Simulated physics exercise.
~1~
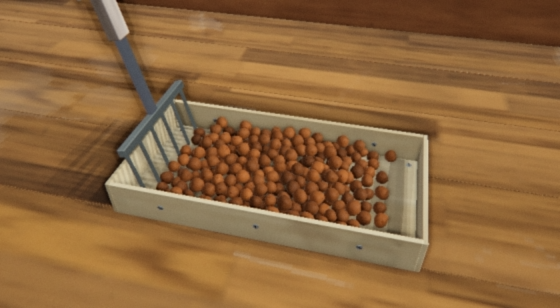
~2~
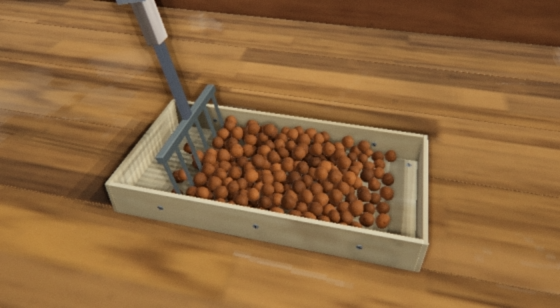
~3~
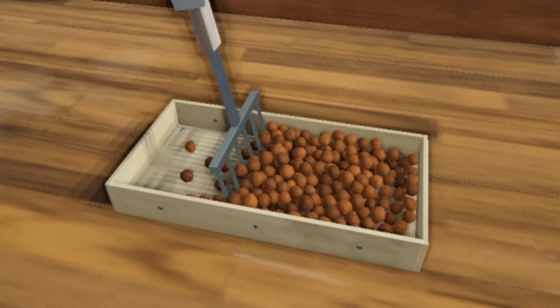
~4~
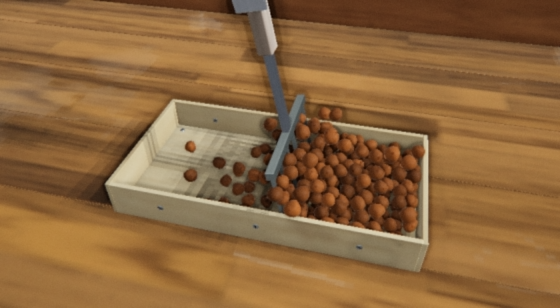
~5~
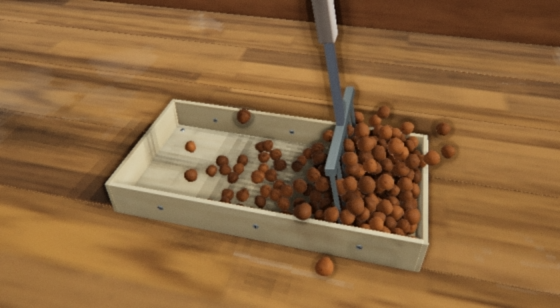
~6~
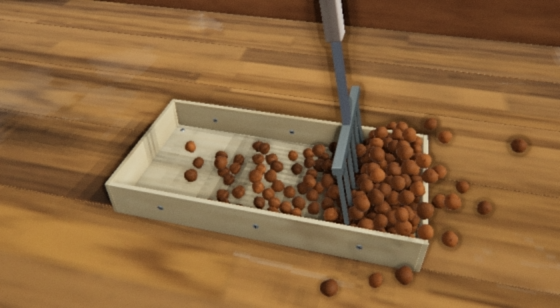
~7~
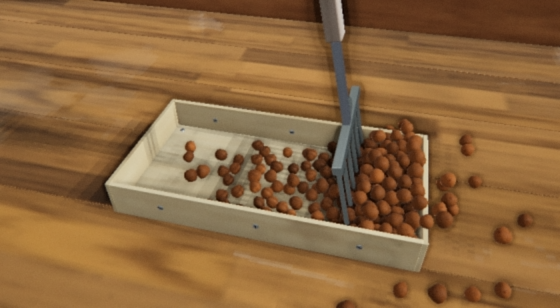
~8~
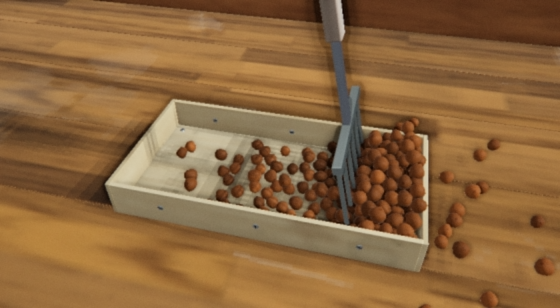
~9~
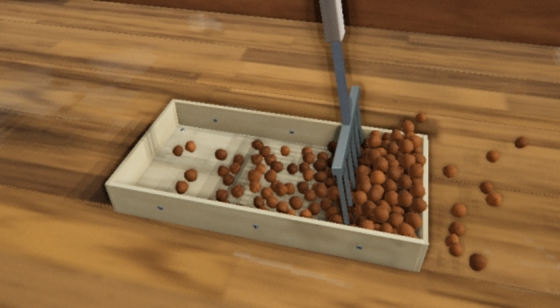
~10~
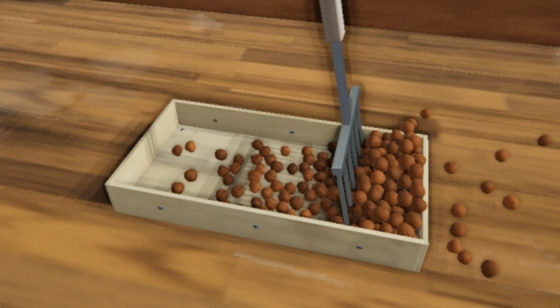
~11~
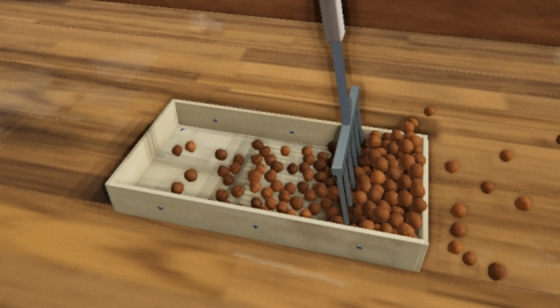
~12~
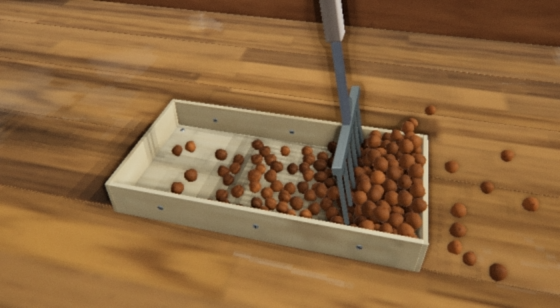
A heap of small reddish-brown balls, apparently hazelnuts, fills most of a shallow, pale rectangular tray on a wood-grained surface, seen from above at an angle by a still camera. A blue-grey rake on a long handle stands at the tray's left end. It sweeps right, pushing the pile ahead while some nuts slip behind it. As the rake nears the right end, the heap climbs and several spill over the edges. The rake stops, and the stray nuts roll outward. Most stay packed against the right wall, with others scattered behind the rake and a few outside.
